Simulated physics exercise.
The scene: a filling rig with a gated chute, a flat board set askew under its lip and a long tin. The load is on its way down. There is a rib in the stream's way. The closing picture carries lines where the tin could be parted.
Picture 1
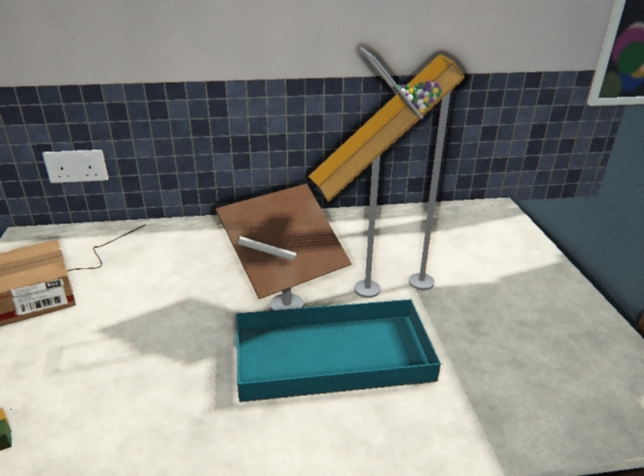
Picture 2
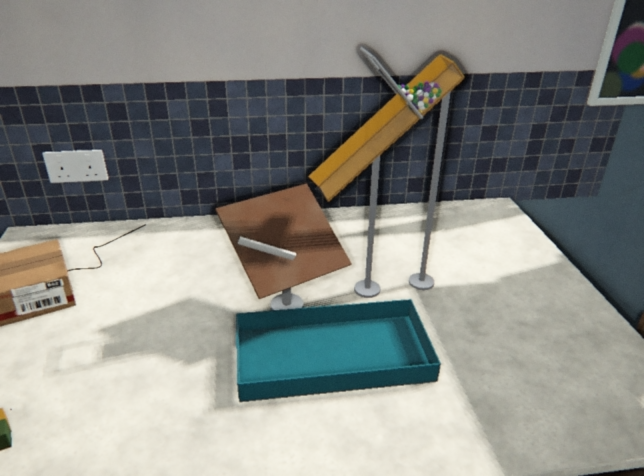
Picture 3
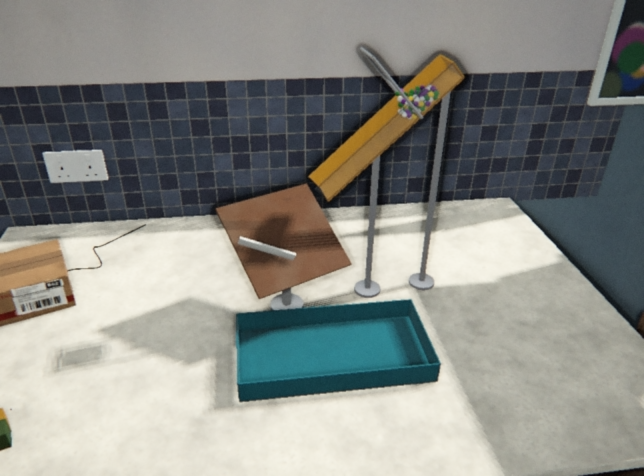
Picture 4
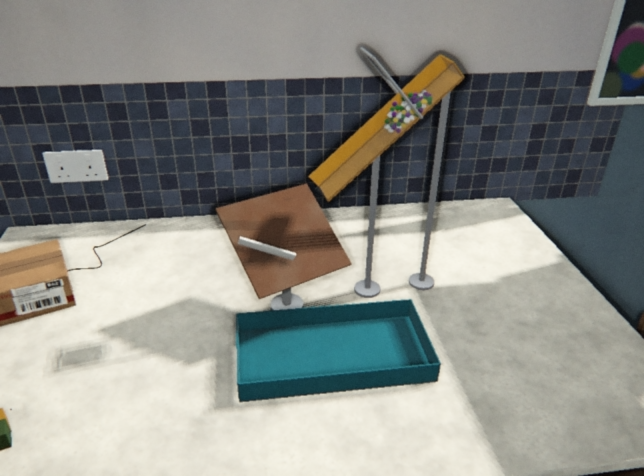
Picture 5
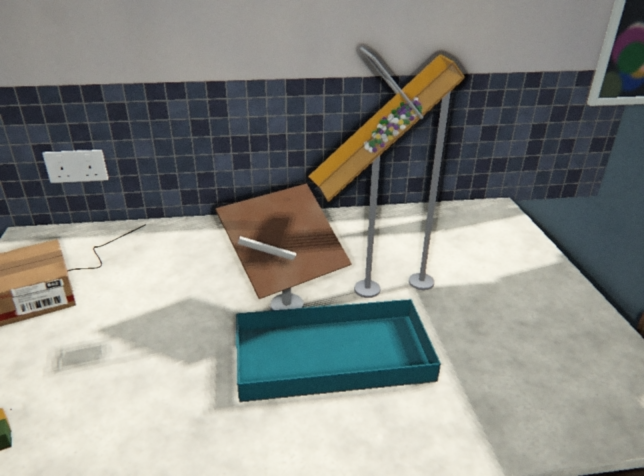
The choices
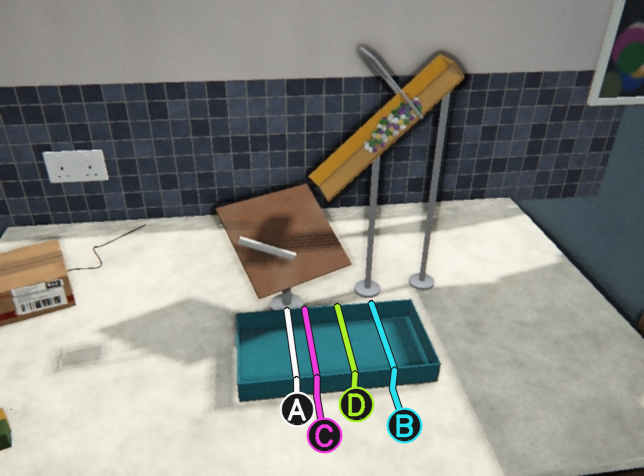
In the video, a cluster of small multicoloured beads near the top of a sloping yellow chute slides down and leftward, spreading out along it, while the tilted brown board with its pale rib and the empty teal tray below stay still.
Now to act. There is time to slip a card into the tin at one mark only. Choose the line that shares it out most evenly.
D is best.
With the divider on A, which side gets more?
The right side.
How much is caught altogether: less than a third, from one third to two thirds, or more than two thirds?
More than two thirds.
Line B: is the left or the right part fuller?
The left side.
On the marked copy, line A crosses the front rim at (296, 378); line B crosses the front rim at (394, 368); line C crosses the front rim at (316, 376); line D crosses the front rim at (354, 372).
For line A, of what is caught, a stray few on the left of the divider, nearly all on the right.
For line B, of what is caught, most on the left of the divider, a small part on the right.
For line C, of what is caught, a small part on the left of the divider, nearly all on the right.
For line D, of what is caught, about a third on the left of the divider, about two thirds on the right.
